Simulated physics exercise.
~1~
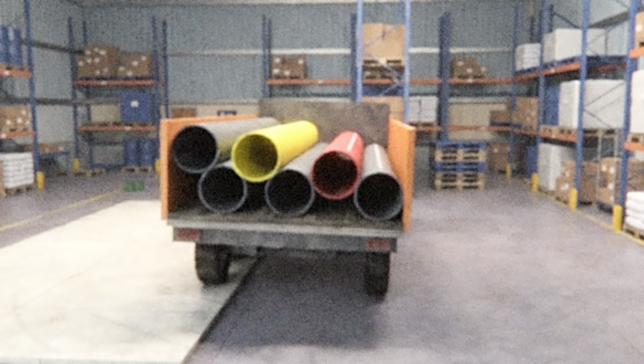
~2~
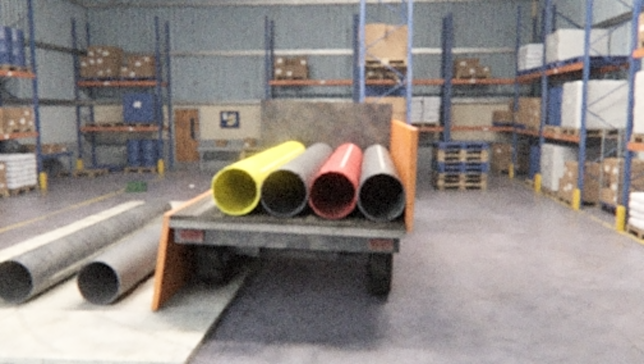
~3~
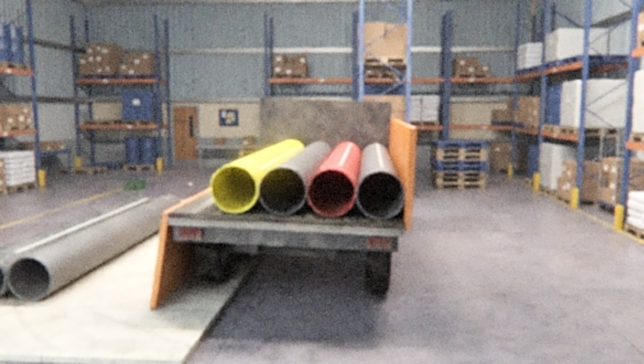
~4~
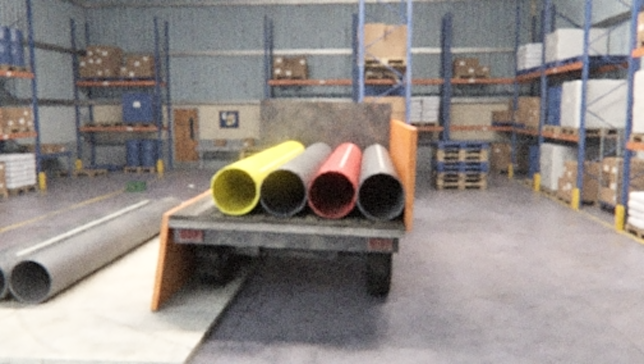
Pipes spilling left off a parked trailer as its side board drops, two landing on the floor, yellow and red staying aboard.
